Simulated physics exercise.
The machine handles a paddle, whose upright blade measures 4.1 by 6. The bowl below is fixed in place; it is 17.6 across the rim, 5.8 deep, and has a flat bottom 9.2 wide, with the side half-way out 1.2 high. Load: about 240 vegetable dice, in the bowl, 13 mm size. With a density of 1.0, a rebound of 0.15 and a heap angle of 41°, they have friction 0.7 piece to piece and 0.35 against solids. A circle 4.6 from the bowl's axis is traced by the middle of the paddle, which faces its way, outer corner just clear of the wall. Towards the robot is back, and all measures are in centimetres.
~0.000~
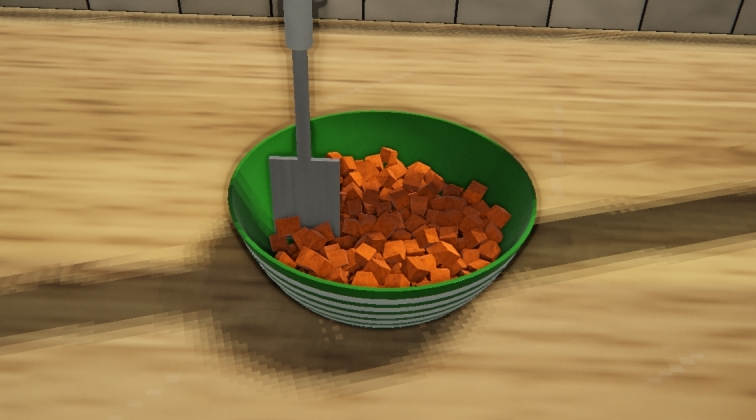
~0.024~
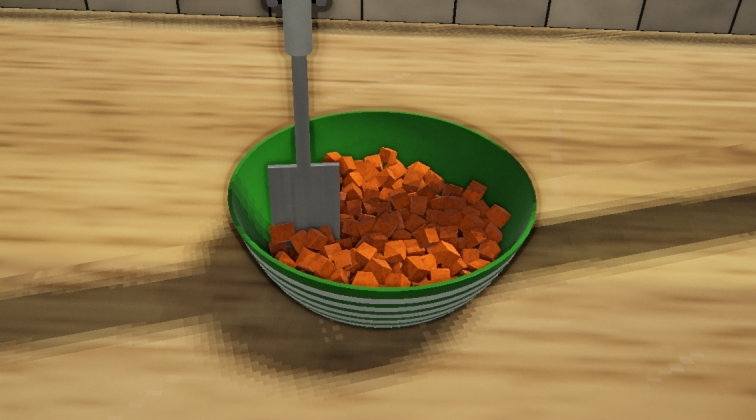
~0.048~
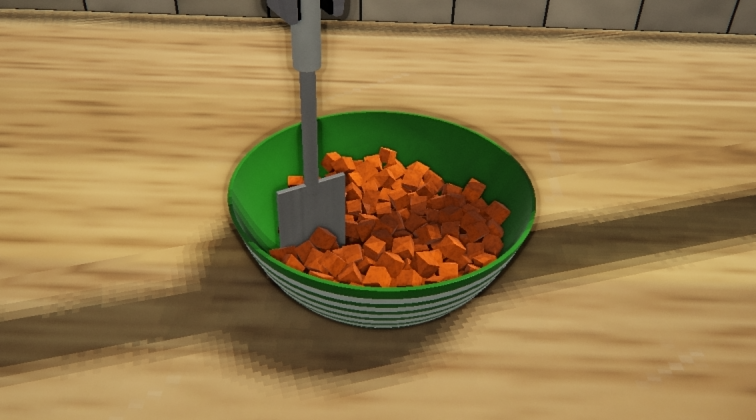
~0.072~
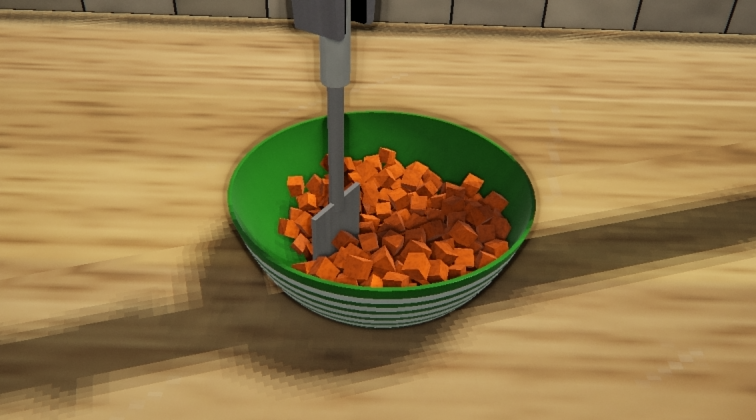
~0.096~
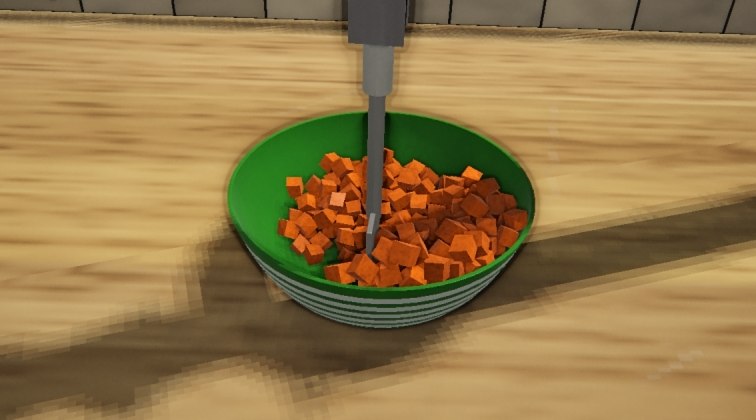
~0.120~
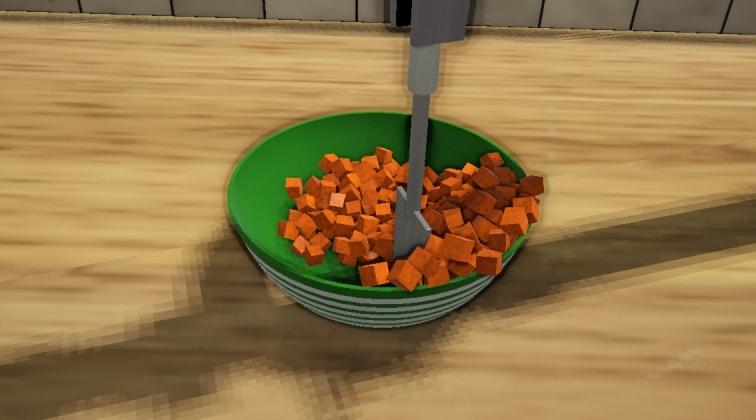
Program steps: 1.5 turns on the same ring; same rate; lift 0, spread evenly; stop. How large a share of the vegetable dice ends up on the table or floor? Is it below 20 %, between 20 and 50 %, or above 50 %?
Above 50 %.
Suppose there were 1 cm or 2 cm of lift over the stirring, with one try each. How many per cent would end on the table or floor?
About 70 per cent on the first try and 60 per cent on the second.
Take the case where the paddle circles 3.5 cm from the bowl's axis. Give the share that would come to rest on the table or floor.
Near 50 percent.
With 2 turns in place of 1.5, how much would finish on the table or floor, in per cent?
About 70 per cent.
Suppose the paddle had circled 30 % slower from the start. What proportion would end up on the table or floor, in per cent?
That would be some 50 percent.
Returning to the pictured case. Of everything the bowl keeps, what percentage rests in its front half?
25 %.
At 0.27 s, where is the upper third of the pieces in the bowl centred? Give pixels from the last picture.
Around (325, 140).
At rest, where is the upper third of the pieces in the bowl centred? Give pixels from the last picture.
I'd say close to (390, 195).
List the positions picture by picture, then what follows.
The first picture shows paddle neck at (303, 136), 0° round; upper third of the load around (389, 220), from x 280 to 500, top at y 155; 245 in the bowl.
The second picture shows paddle neck at (303, 143), 8° round; upper third of the load around (389, 223), from x 280 to 500, top at y 155.
The third picture shows paddle neck at (311, 160), 31° round; upper third of the load around (390, 233), from x 285 to 500, top at y 155.
The fourth picture shows paddle neck at (336, 177), 58° round; upper third of the load around (399, 243), from x 290 to 500, top at y 155.
The fifth picture shows paddle neck at (374, 186), 85° round; upper third of the load around (438, 240), from x 290 to 515, top at y 155; 244 in the bowl, 1 in flight or on the tool.
The sixth picture shows paddle neck at (415, 184), 112° round; upper third of the load around (471, 219), from x 290 to 530, top at y 155; 239 in the bowl, 6 in flight or on the tool.
By 0.27 s, 274° round, highest piece 12 above the table; 163 in the bowl, 9 on the table or floor, 73 in flight or on the tool.
By 0.41 s, 76° round, highest piece 9 above the table; 110 in the bowl, 95 on the table or floor, 40 in flight or on the tool.
By 0.68 s, 180° round, highest piece 4 above the table; 156 on the table or floor, 89 in the bowl.
By 1.38 s, 180° round, highest piece 4 above the table; 156 on the table or floor, 89 in the bowl.
Final count, 156 on the table or floor, 89 in the bowl. That is 64 % on the table or floor.
